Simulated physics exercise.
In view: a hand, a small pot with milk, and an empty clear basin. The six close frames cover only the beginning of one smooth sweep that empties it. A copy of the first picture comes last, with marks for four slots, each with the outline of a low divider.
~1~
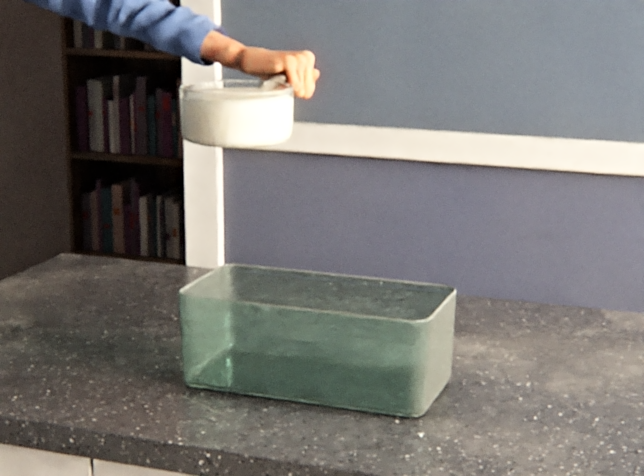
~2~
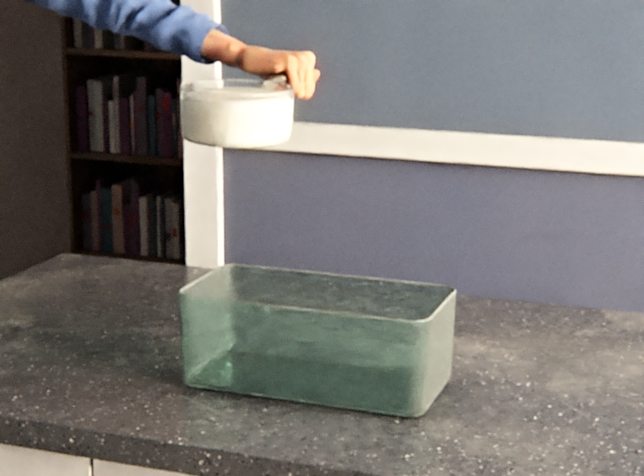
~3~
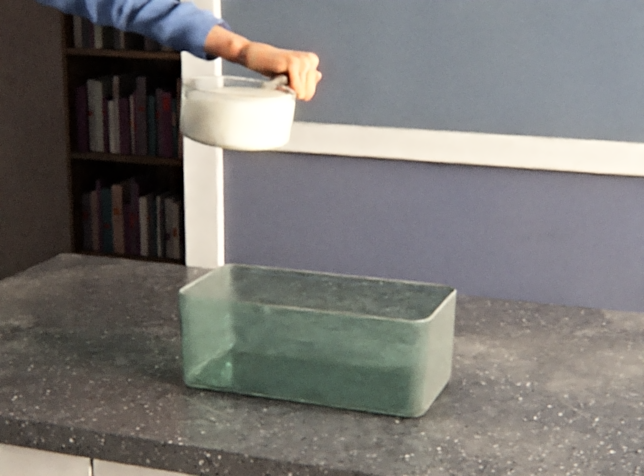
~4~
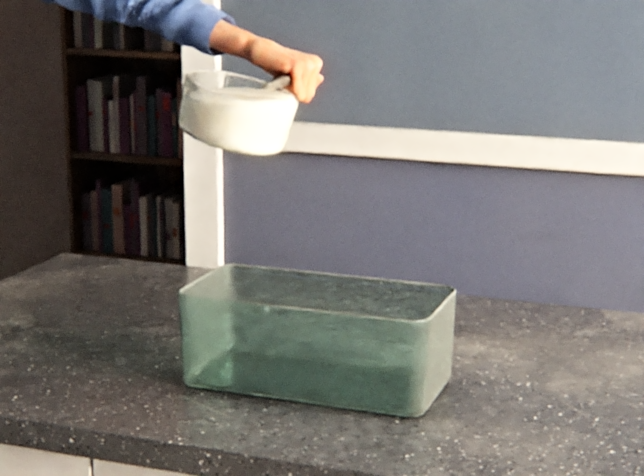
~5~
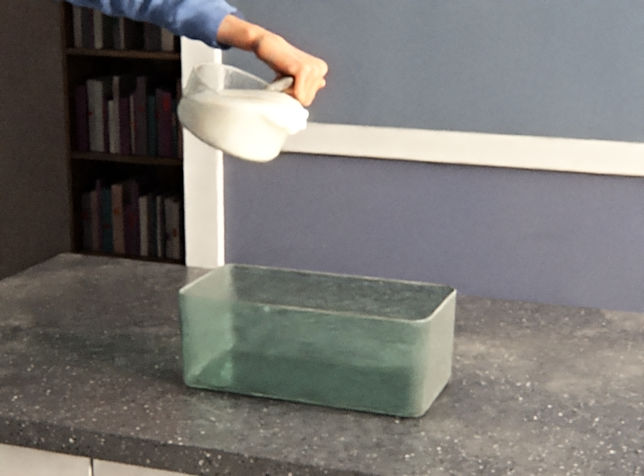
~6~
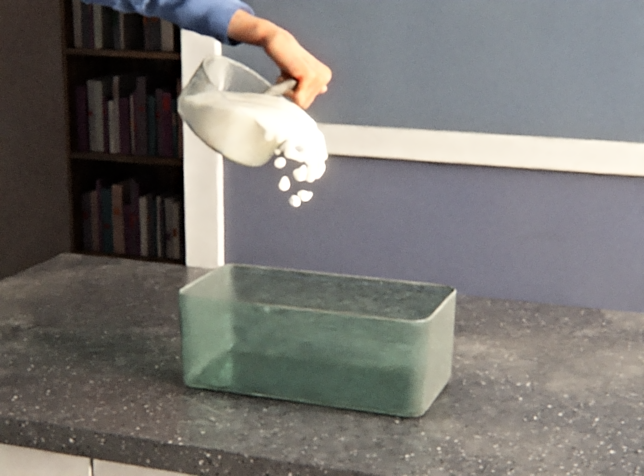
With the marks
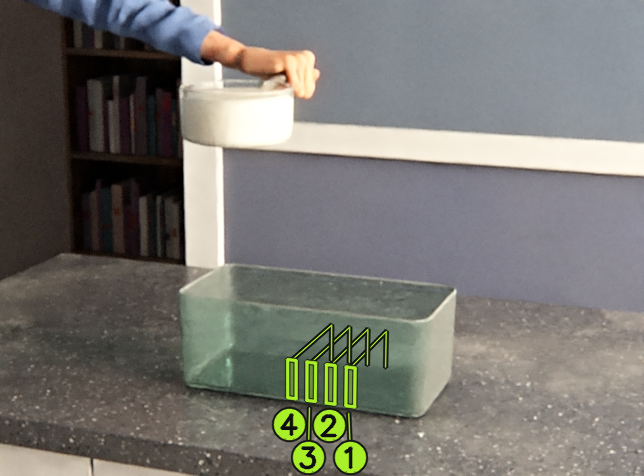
A hand in a blue sleeve held a small clear pot of something white above an empty greenish basin, then tilted it steadily to the right until white clumps tumbled over its lip.
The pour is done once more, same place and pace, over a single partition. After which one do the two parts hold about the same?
Position 2.
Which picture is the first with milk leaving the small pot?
In picture 4.
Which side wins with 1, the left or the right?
The left one.
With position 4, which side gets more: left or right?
The right side.
On the marked copy, 1 at (348, 413); 2 at (329, 410); 3 at (309, 407); 4 at (290, 404).
With 1, about 72 % ends left of the wall and 26 % right of it.
With 2, about 45 % ends left of the wall and 53 % right of it.
With 3, about 29 % ends left of the wall and 69 % right of it.
With 4, about 18 % ends left of the wall and 80 % right of it.
